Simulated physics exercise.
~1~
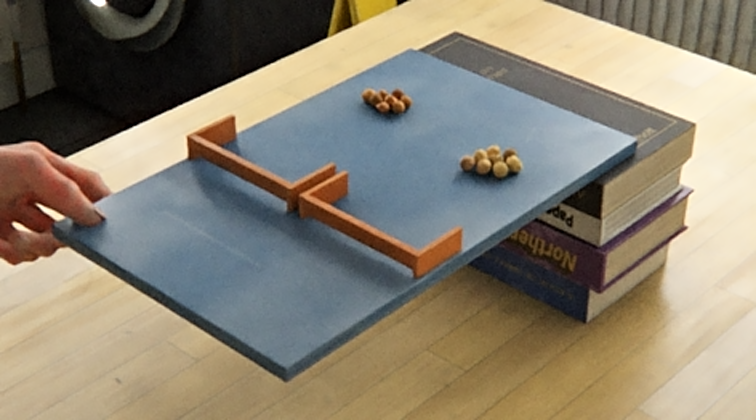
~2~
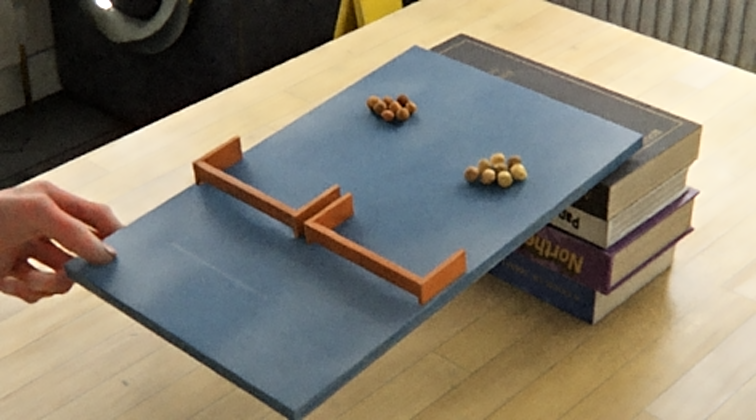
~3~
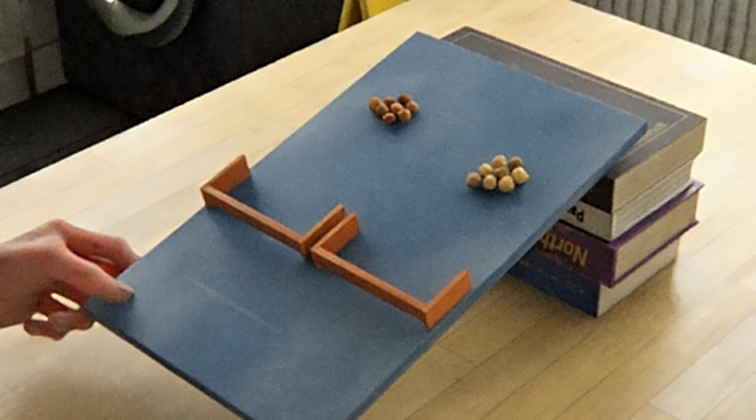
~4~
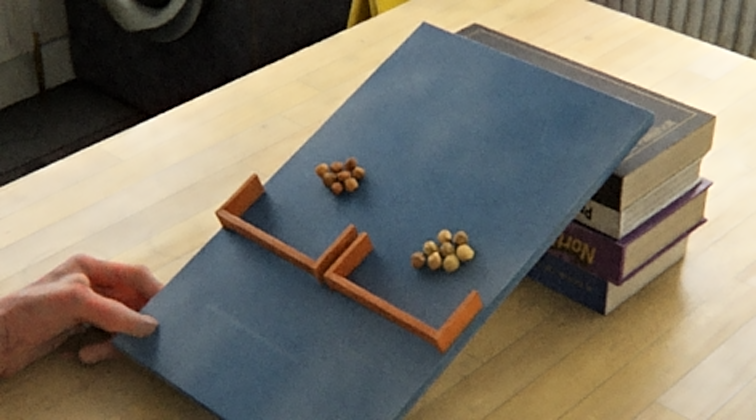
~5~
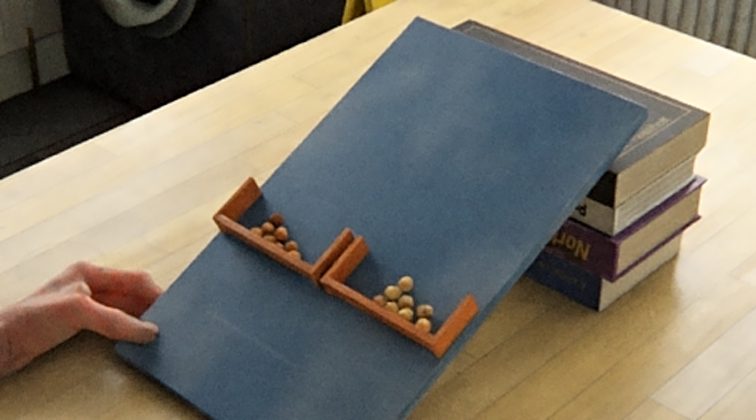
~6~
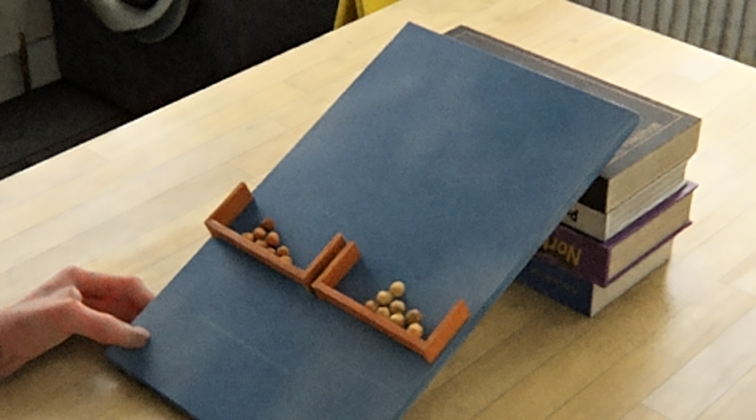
In this clip, a hand at the left lowers the free end of a blue board propped on a stack of books, steepening its slope, until two clusters of small brown and tan balls roll down and come to rest against two orange barriers.
